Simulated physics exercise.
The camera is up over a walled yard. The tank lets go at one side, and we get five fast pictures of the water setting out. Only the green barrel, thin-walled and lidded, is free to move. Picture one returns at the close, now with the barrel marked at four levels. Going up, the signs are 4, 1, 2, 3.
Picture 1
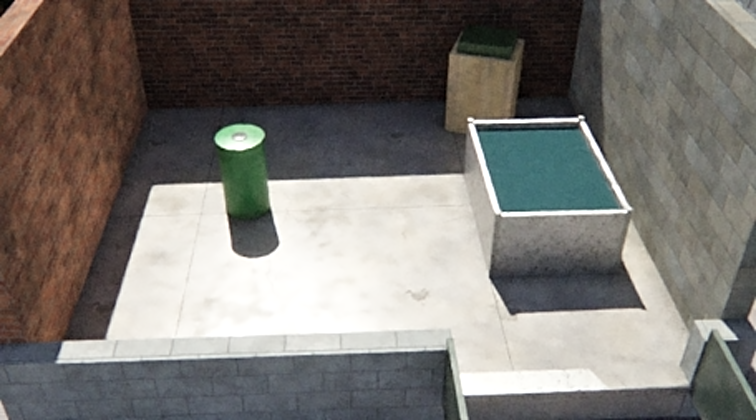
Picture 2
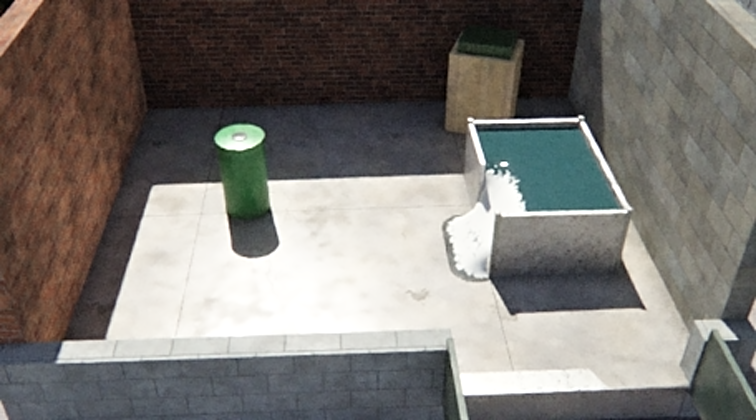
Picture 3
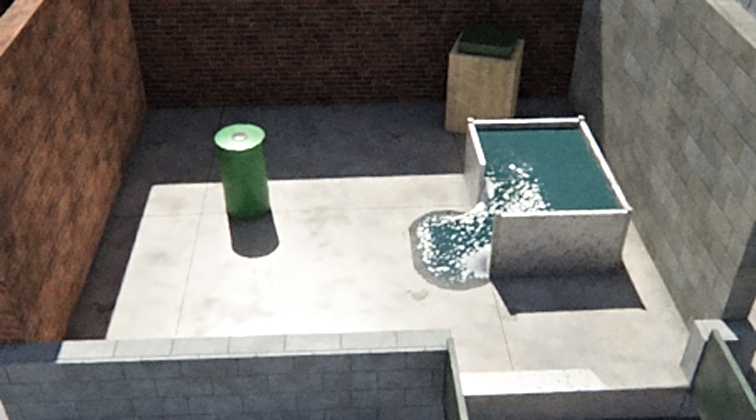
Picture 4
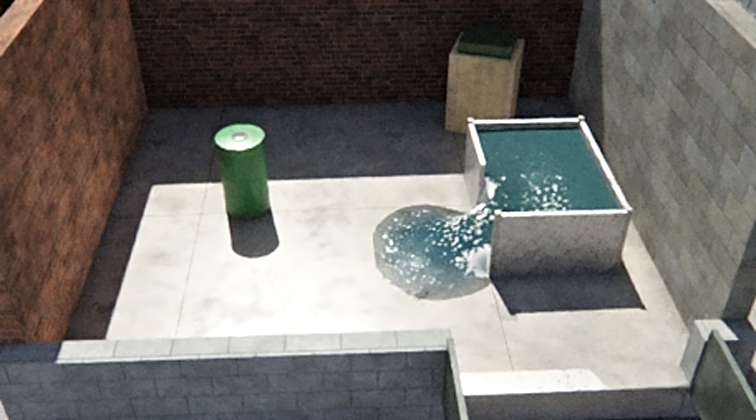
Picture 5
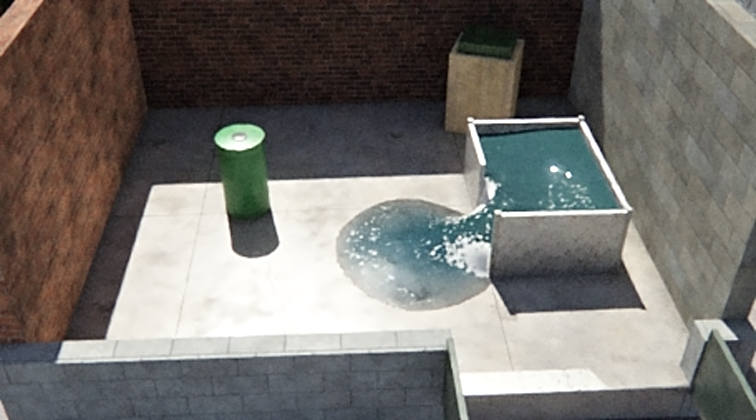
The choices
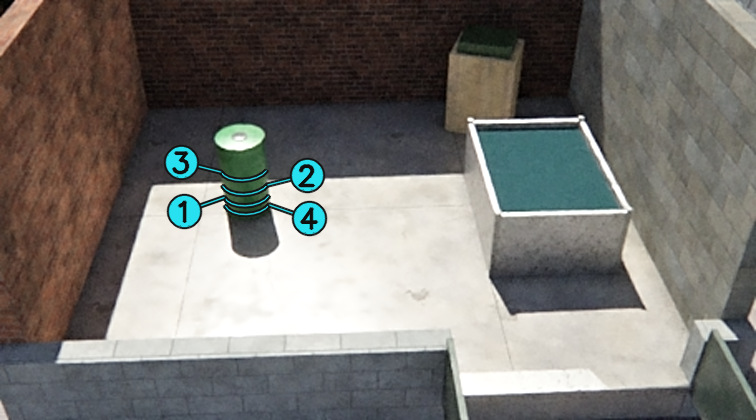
Water pouring from the left side of a raised tank and spreading leftward across a walled yard, the green barrel standing still.
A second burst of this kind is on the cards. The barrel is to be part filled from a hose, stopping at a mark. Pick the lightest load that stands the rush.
1 will do.
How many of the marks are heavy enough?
Three.
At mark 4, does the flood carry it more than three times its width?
No, less.
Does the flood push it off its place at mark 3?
No.
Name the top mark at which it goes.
That would be 4.
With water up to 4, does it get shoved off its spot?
Yes.
On the marked copy, 1 at (245, 205); 2 at (243, 194); 3 at (242, 180); 4 at (246, 214); from the bottom up 4, 1, 2, 3.
With 1, it does not move.
With 2, it does not move.
With 3, it does not move.
With 4, it is pushed about twice its own width away.
